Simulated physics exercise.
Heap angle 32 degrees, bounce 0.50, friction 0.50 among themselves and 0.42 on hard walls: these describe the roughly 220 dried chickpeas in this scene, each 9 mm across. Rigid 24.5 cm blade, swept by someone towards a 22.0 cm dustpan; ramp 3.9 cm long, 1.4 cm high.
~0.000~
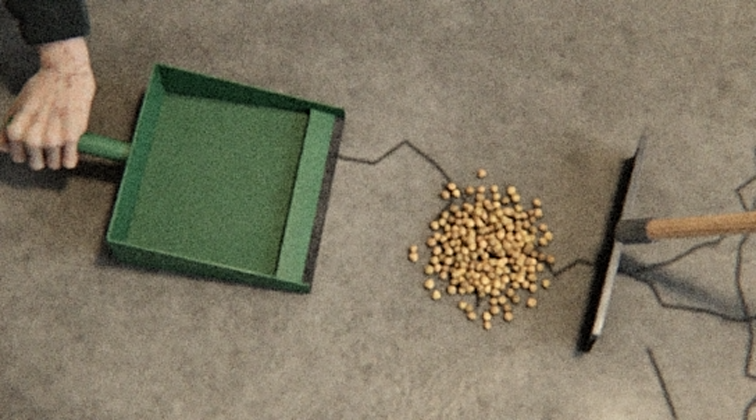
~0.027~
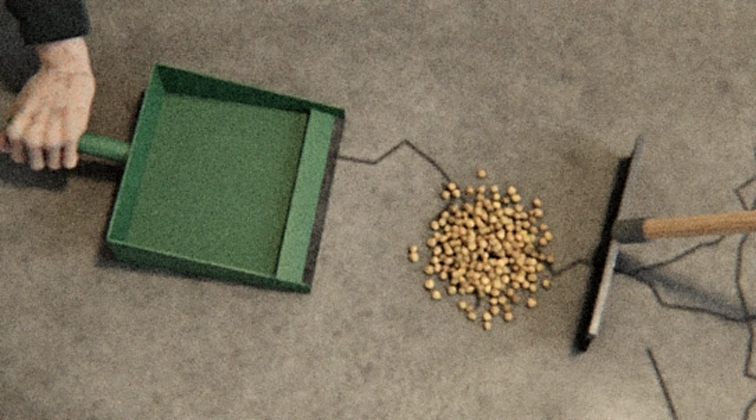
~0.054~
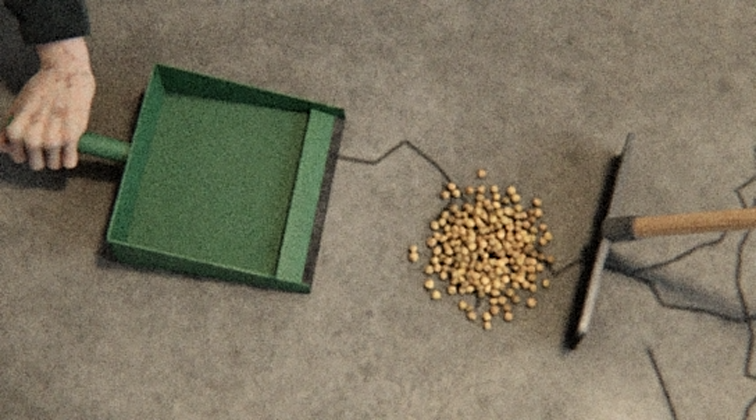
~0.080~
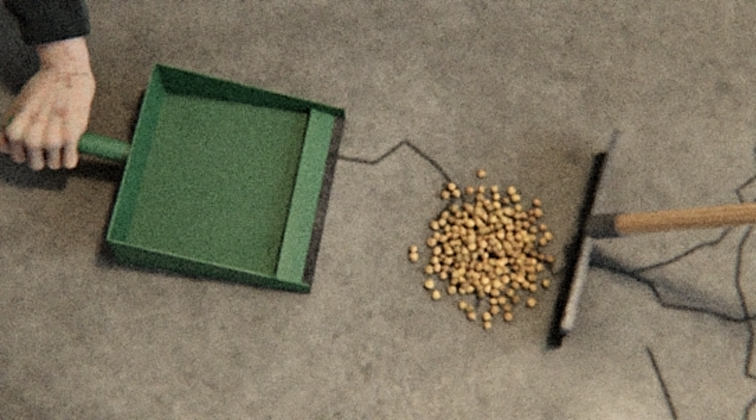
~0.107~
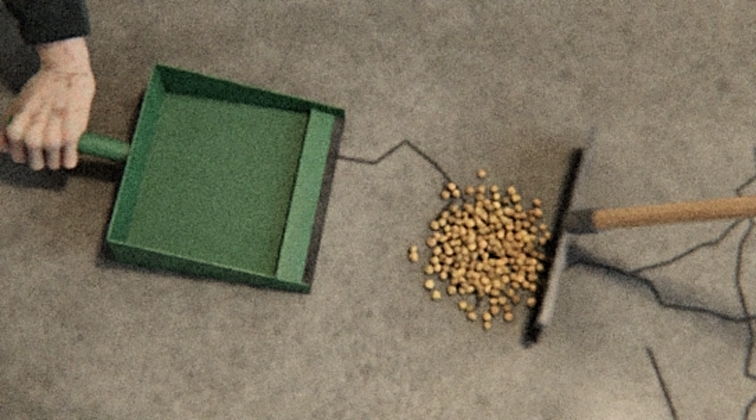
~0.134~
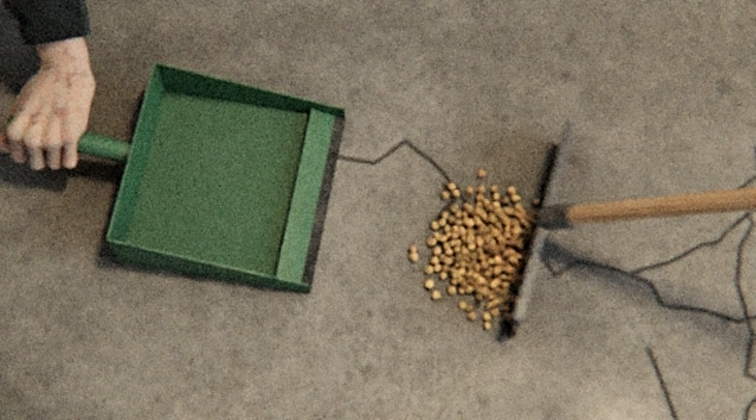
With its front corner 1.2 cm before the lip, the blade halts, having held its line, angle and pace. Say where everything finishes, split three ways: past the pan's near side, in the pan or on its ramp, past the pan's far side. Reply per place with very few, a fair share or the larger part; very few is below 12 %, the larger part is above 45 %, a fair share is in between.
Near side: Very few; pan: The larger part; far side: Very few.
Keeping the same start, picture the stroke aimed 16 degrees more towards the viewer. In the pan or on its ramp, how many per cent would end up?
45 %.
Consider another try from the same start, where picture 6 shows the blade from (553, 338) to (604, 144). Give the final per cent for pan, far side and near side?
Pan: 30, far side: 0, near side: 15.
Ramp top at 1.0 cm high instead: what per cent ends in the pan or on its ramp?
I'd put it near 60 per cent, ramp counted.
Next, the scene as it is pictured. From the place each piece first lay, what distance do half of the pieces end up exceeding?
Median: Approx. 22 cm.
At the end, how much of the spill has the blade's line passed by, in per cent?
Estimate: Around 0 %.
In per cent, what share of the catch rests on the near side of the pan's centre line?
Roughly 60 per cent.
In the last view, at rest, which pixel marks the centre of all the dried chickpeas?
When it all comes to rest, the middle is near (313, 205).
After 0.25 s, middle of the blade 13 cm from the lip; 0 % over the lip, far side 0 %, near side 5 %.
After 0.33 s, middle of the blade 5 cm from the lip; 5 % over the lip, far side 5 %, near side 5 %.
After 0.55 s, middle of the blade 3 cm from the lip; 60 % over the lip, far side 5 %, near side 5 %.
At rest (1.1 s), near side 5 %, pan 55 %, far side 5 %, in front of the lip or behind the blade 30 %.
